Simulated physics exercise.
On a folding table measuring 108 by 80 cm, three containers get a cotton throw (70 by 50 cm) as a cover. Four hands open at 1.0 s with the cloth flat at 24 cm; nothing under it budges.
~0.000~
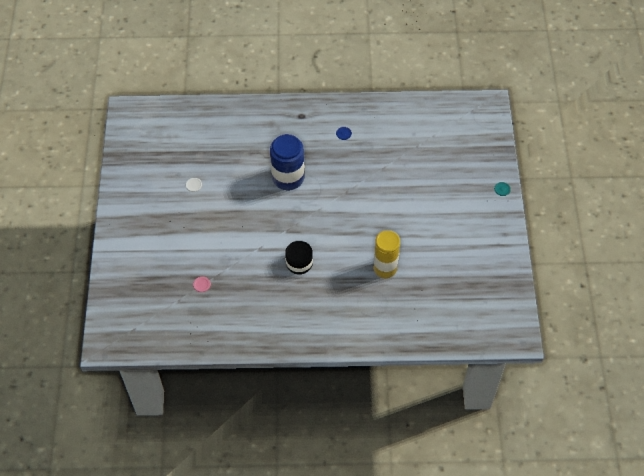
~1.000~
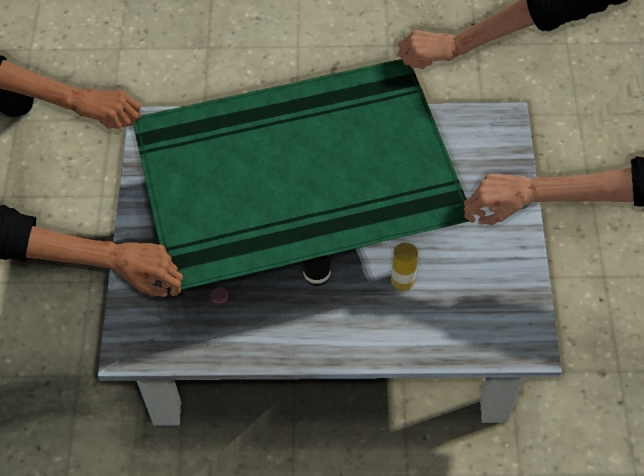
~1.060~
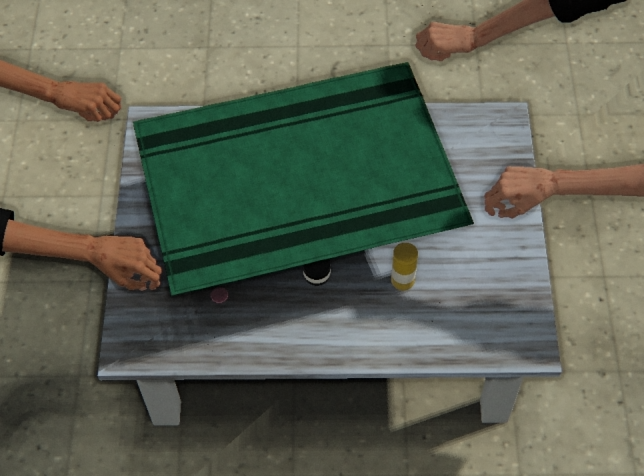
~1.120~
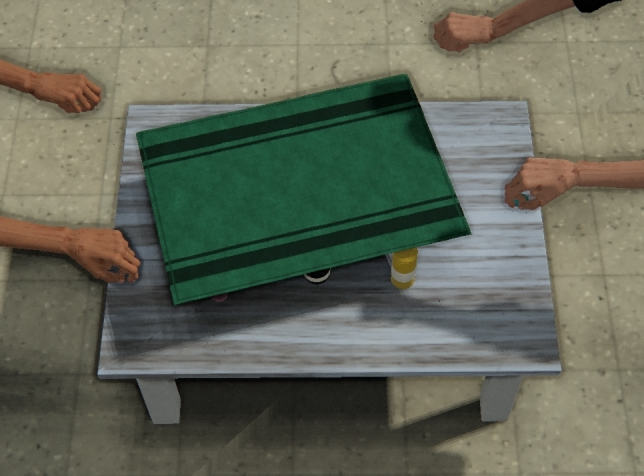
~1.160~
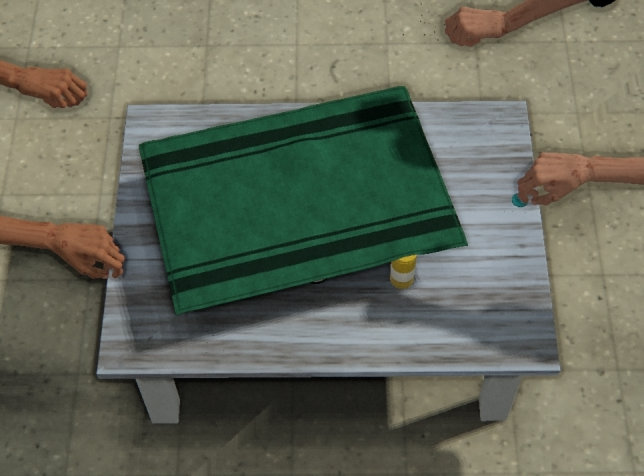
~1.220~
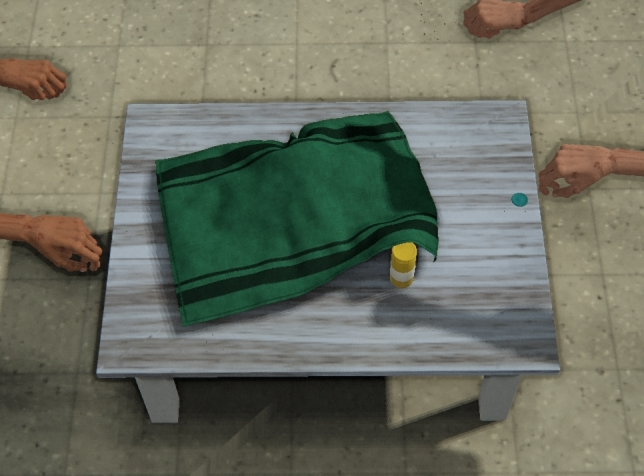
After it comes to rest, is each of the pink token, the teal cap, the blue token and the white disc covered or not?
Result: Pink token vanishes under it, teal cap remains in the open, blue token vanishes under it, white disc ends under the cloth.
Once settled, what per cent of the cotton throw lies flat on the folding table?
Some 45 per cent of it.
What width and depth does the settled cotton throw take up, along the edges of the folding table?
Some 66 cm across and 62 cm deep.
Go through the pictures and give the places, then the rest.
Pink token (202, 284); teal cap (503, 189); blue token (344, 133); white disc (194, 184); blue bottle (287, 145), 14 cm tall; black canister (299, 252), 5 cm tall; yellow canister (388, 240), 13 cm tall, in the first frame.
Cotton throw corners (171, 292) (132, 118) (408, 58) (475, 220); highest point 24 cm, lowest 24 cm, in the second frame.
Cotton throw corners (172, 296) (133, 122); highest point 22 cm, lowest 22 cm, in the third frame.
Cotton throw corners (175, 305) (136, 134); highest point 18 cm, lowest 17 cm, in the fourth frame.
Cotton throw corners (177, 315) (139, 146); highest point 14 cm, lowest 12 cm, in the fifth frame.
Cotton throw corners (184, 327) (156, 160) (388, 111) (434, 262); highest point 15 cm, lowest 2 cm, in the sixth frame.
By 1.4 s, 40 % of it is down, spanning 67 by 63 cm, above pink token, blue token, white disc.
By 1.6 s, 45 % of it is down, spanning 66 by 62 cm, above pink token, blue token, white disc.
By 1.7 s, 45 % of it is down, spanning 66 by 62 cm, above pink token, blue token, white disc.
By 1.9 s, 45 % of it is down, spanning 66 by 62 cm, above pink token, blue token, white disc.
By 2.7 s, 45 % of it is down, spanning 66 by 62 cm, above pink token, blue token, white disc.
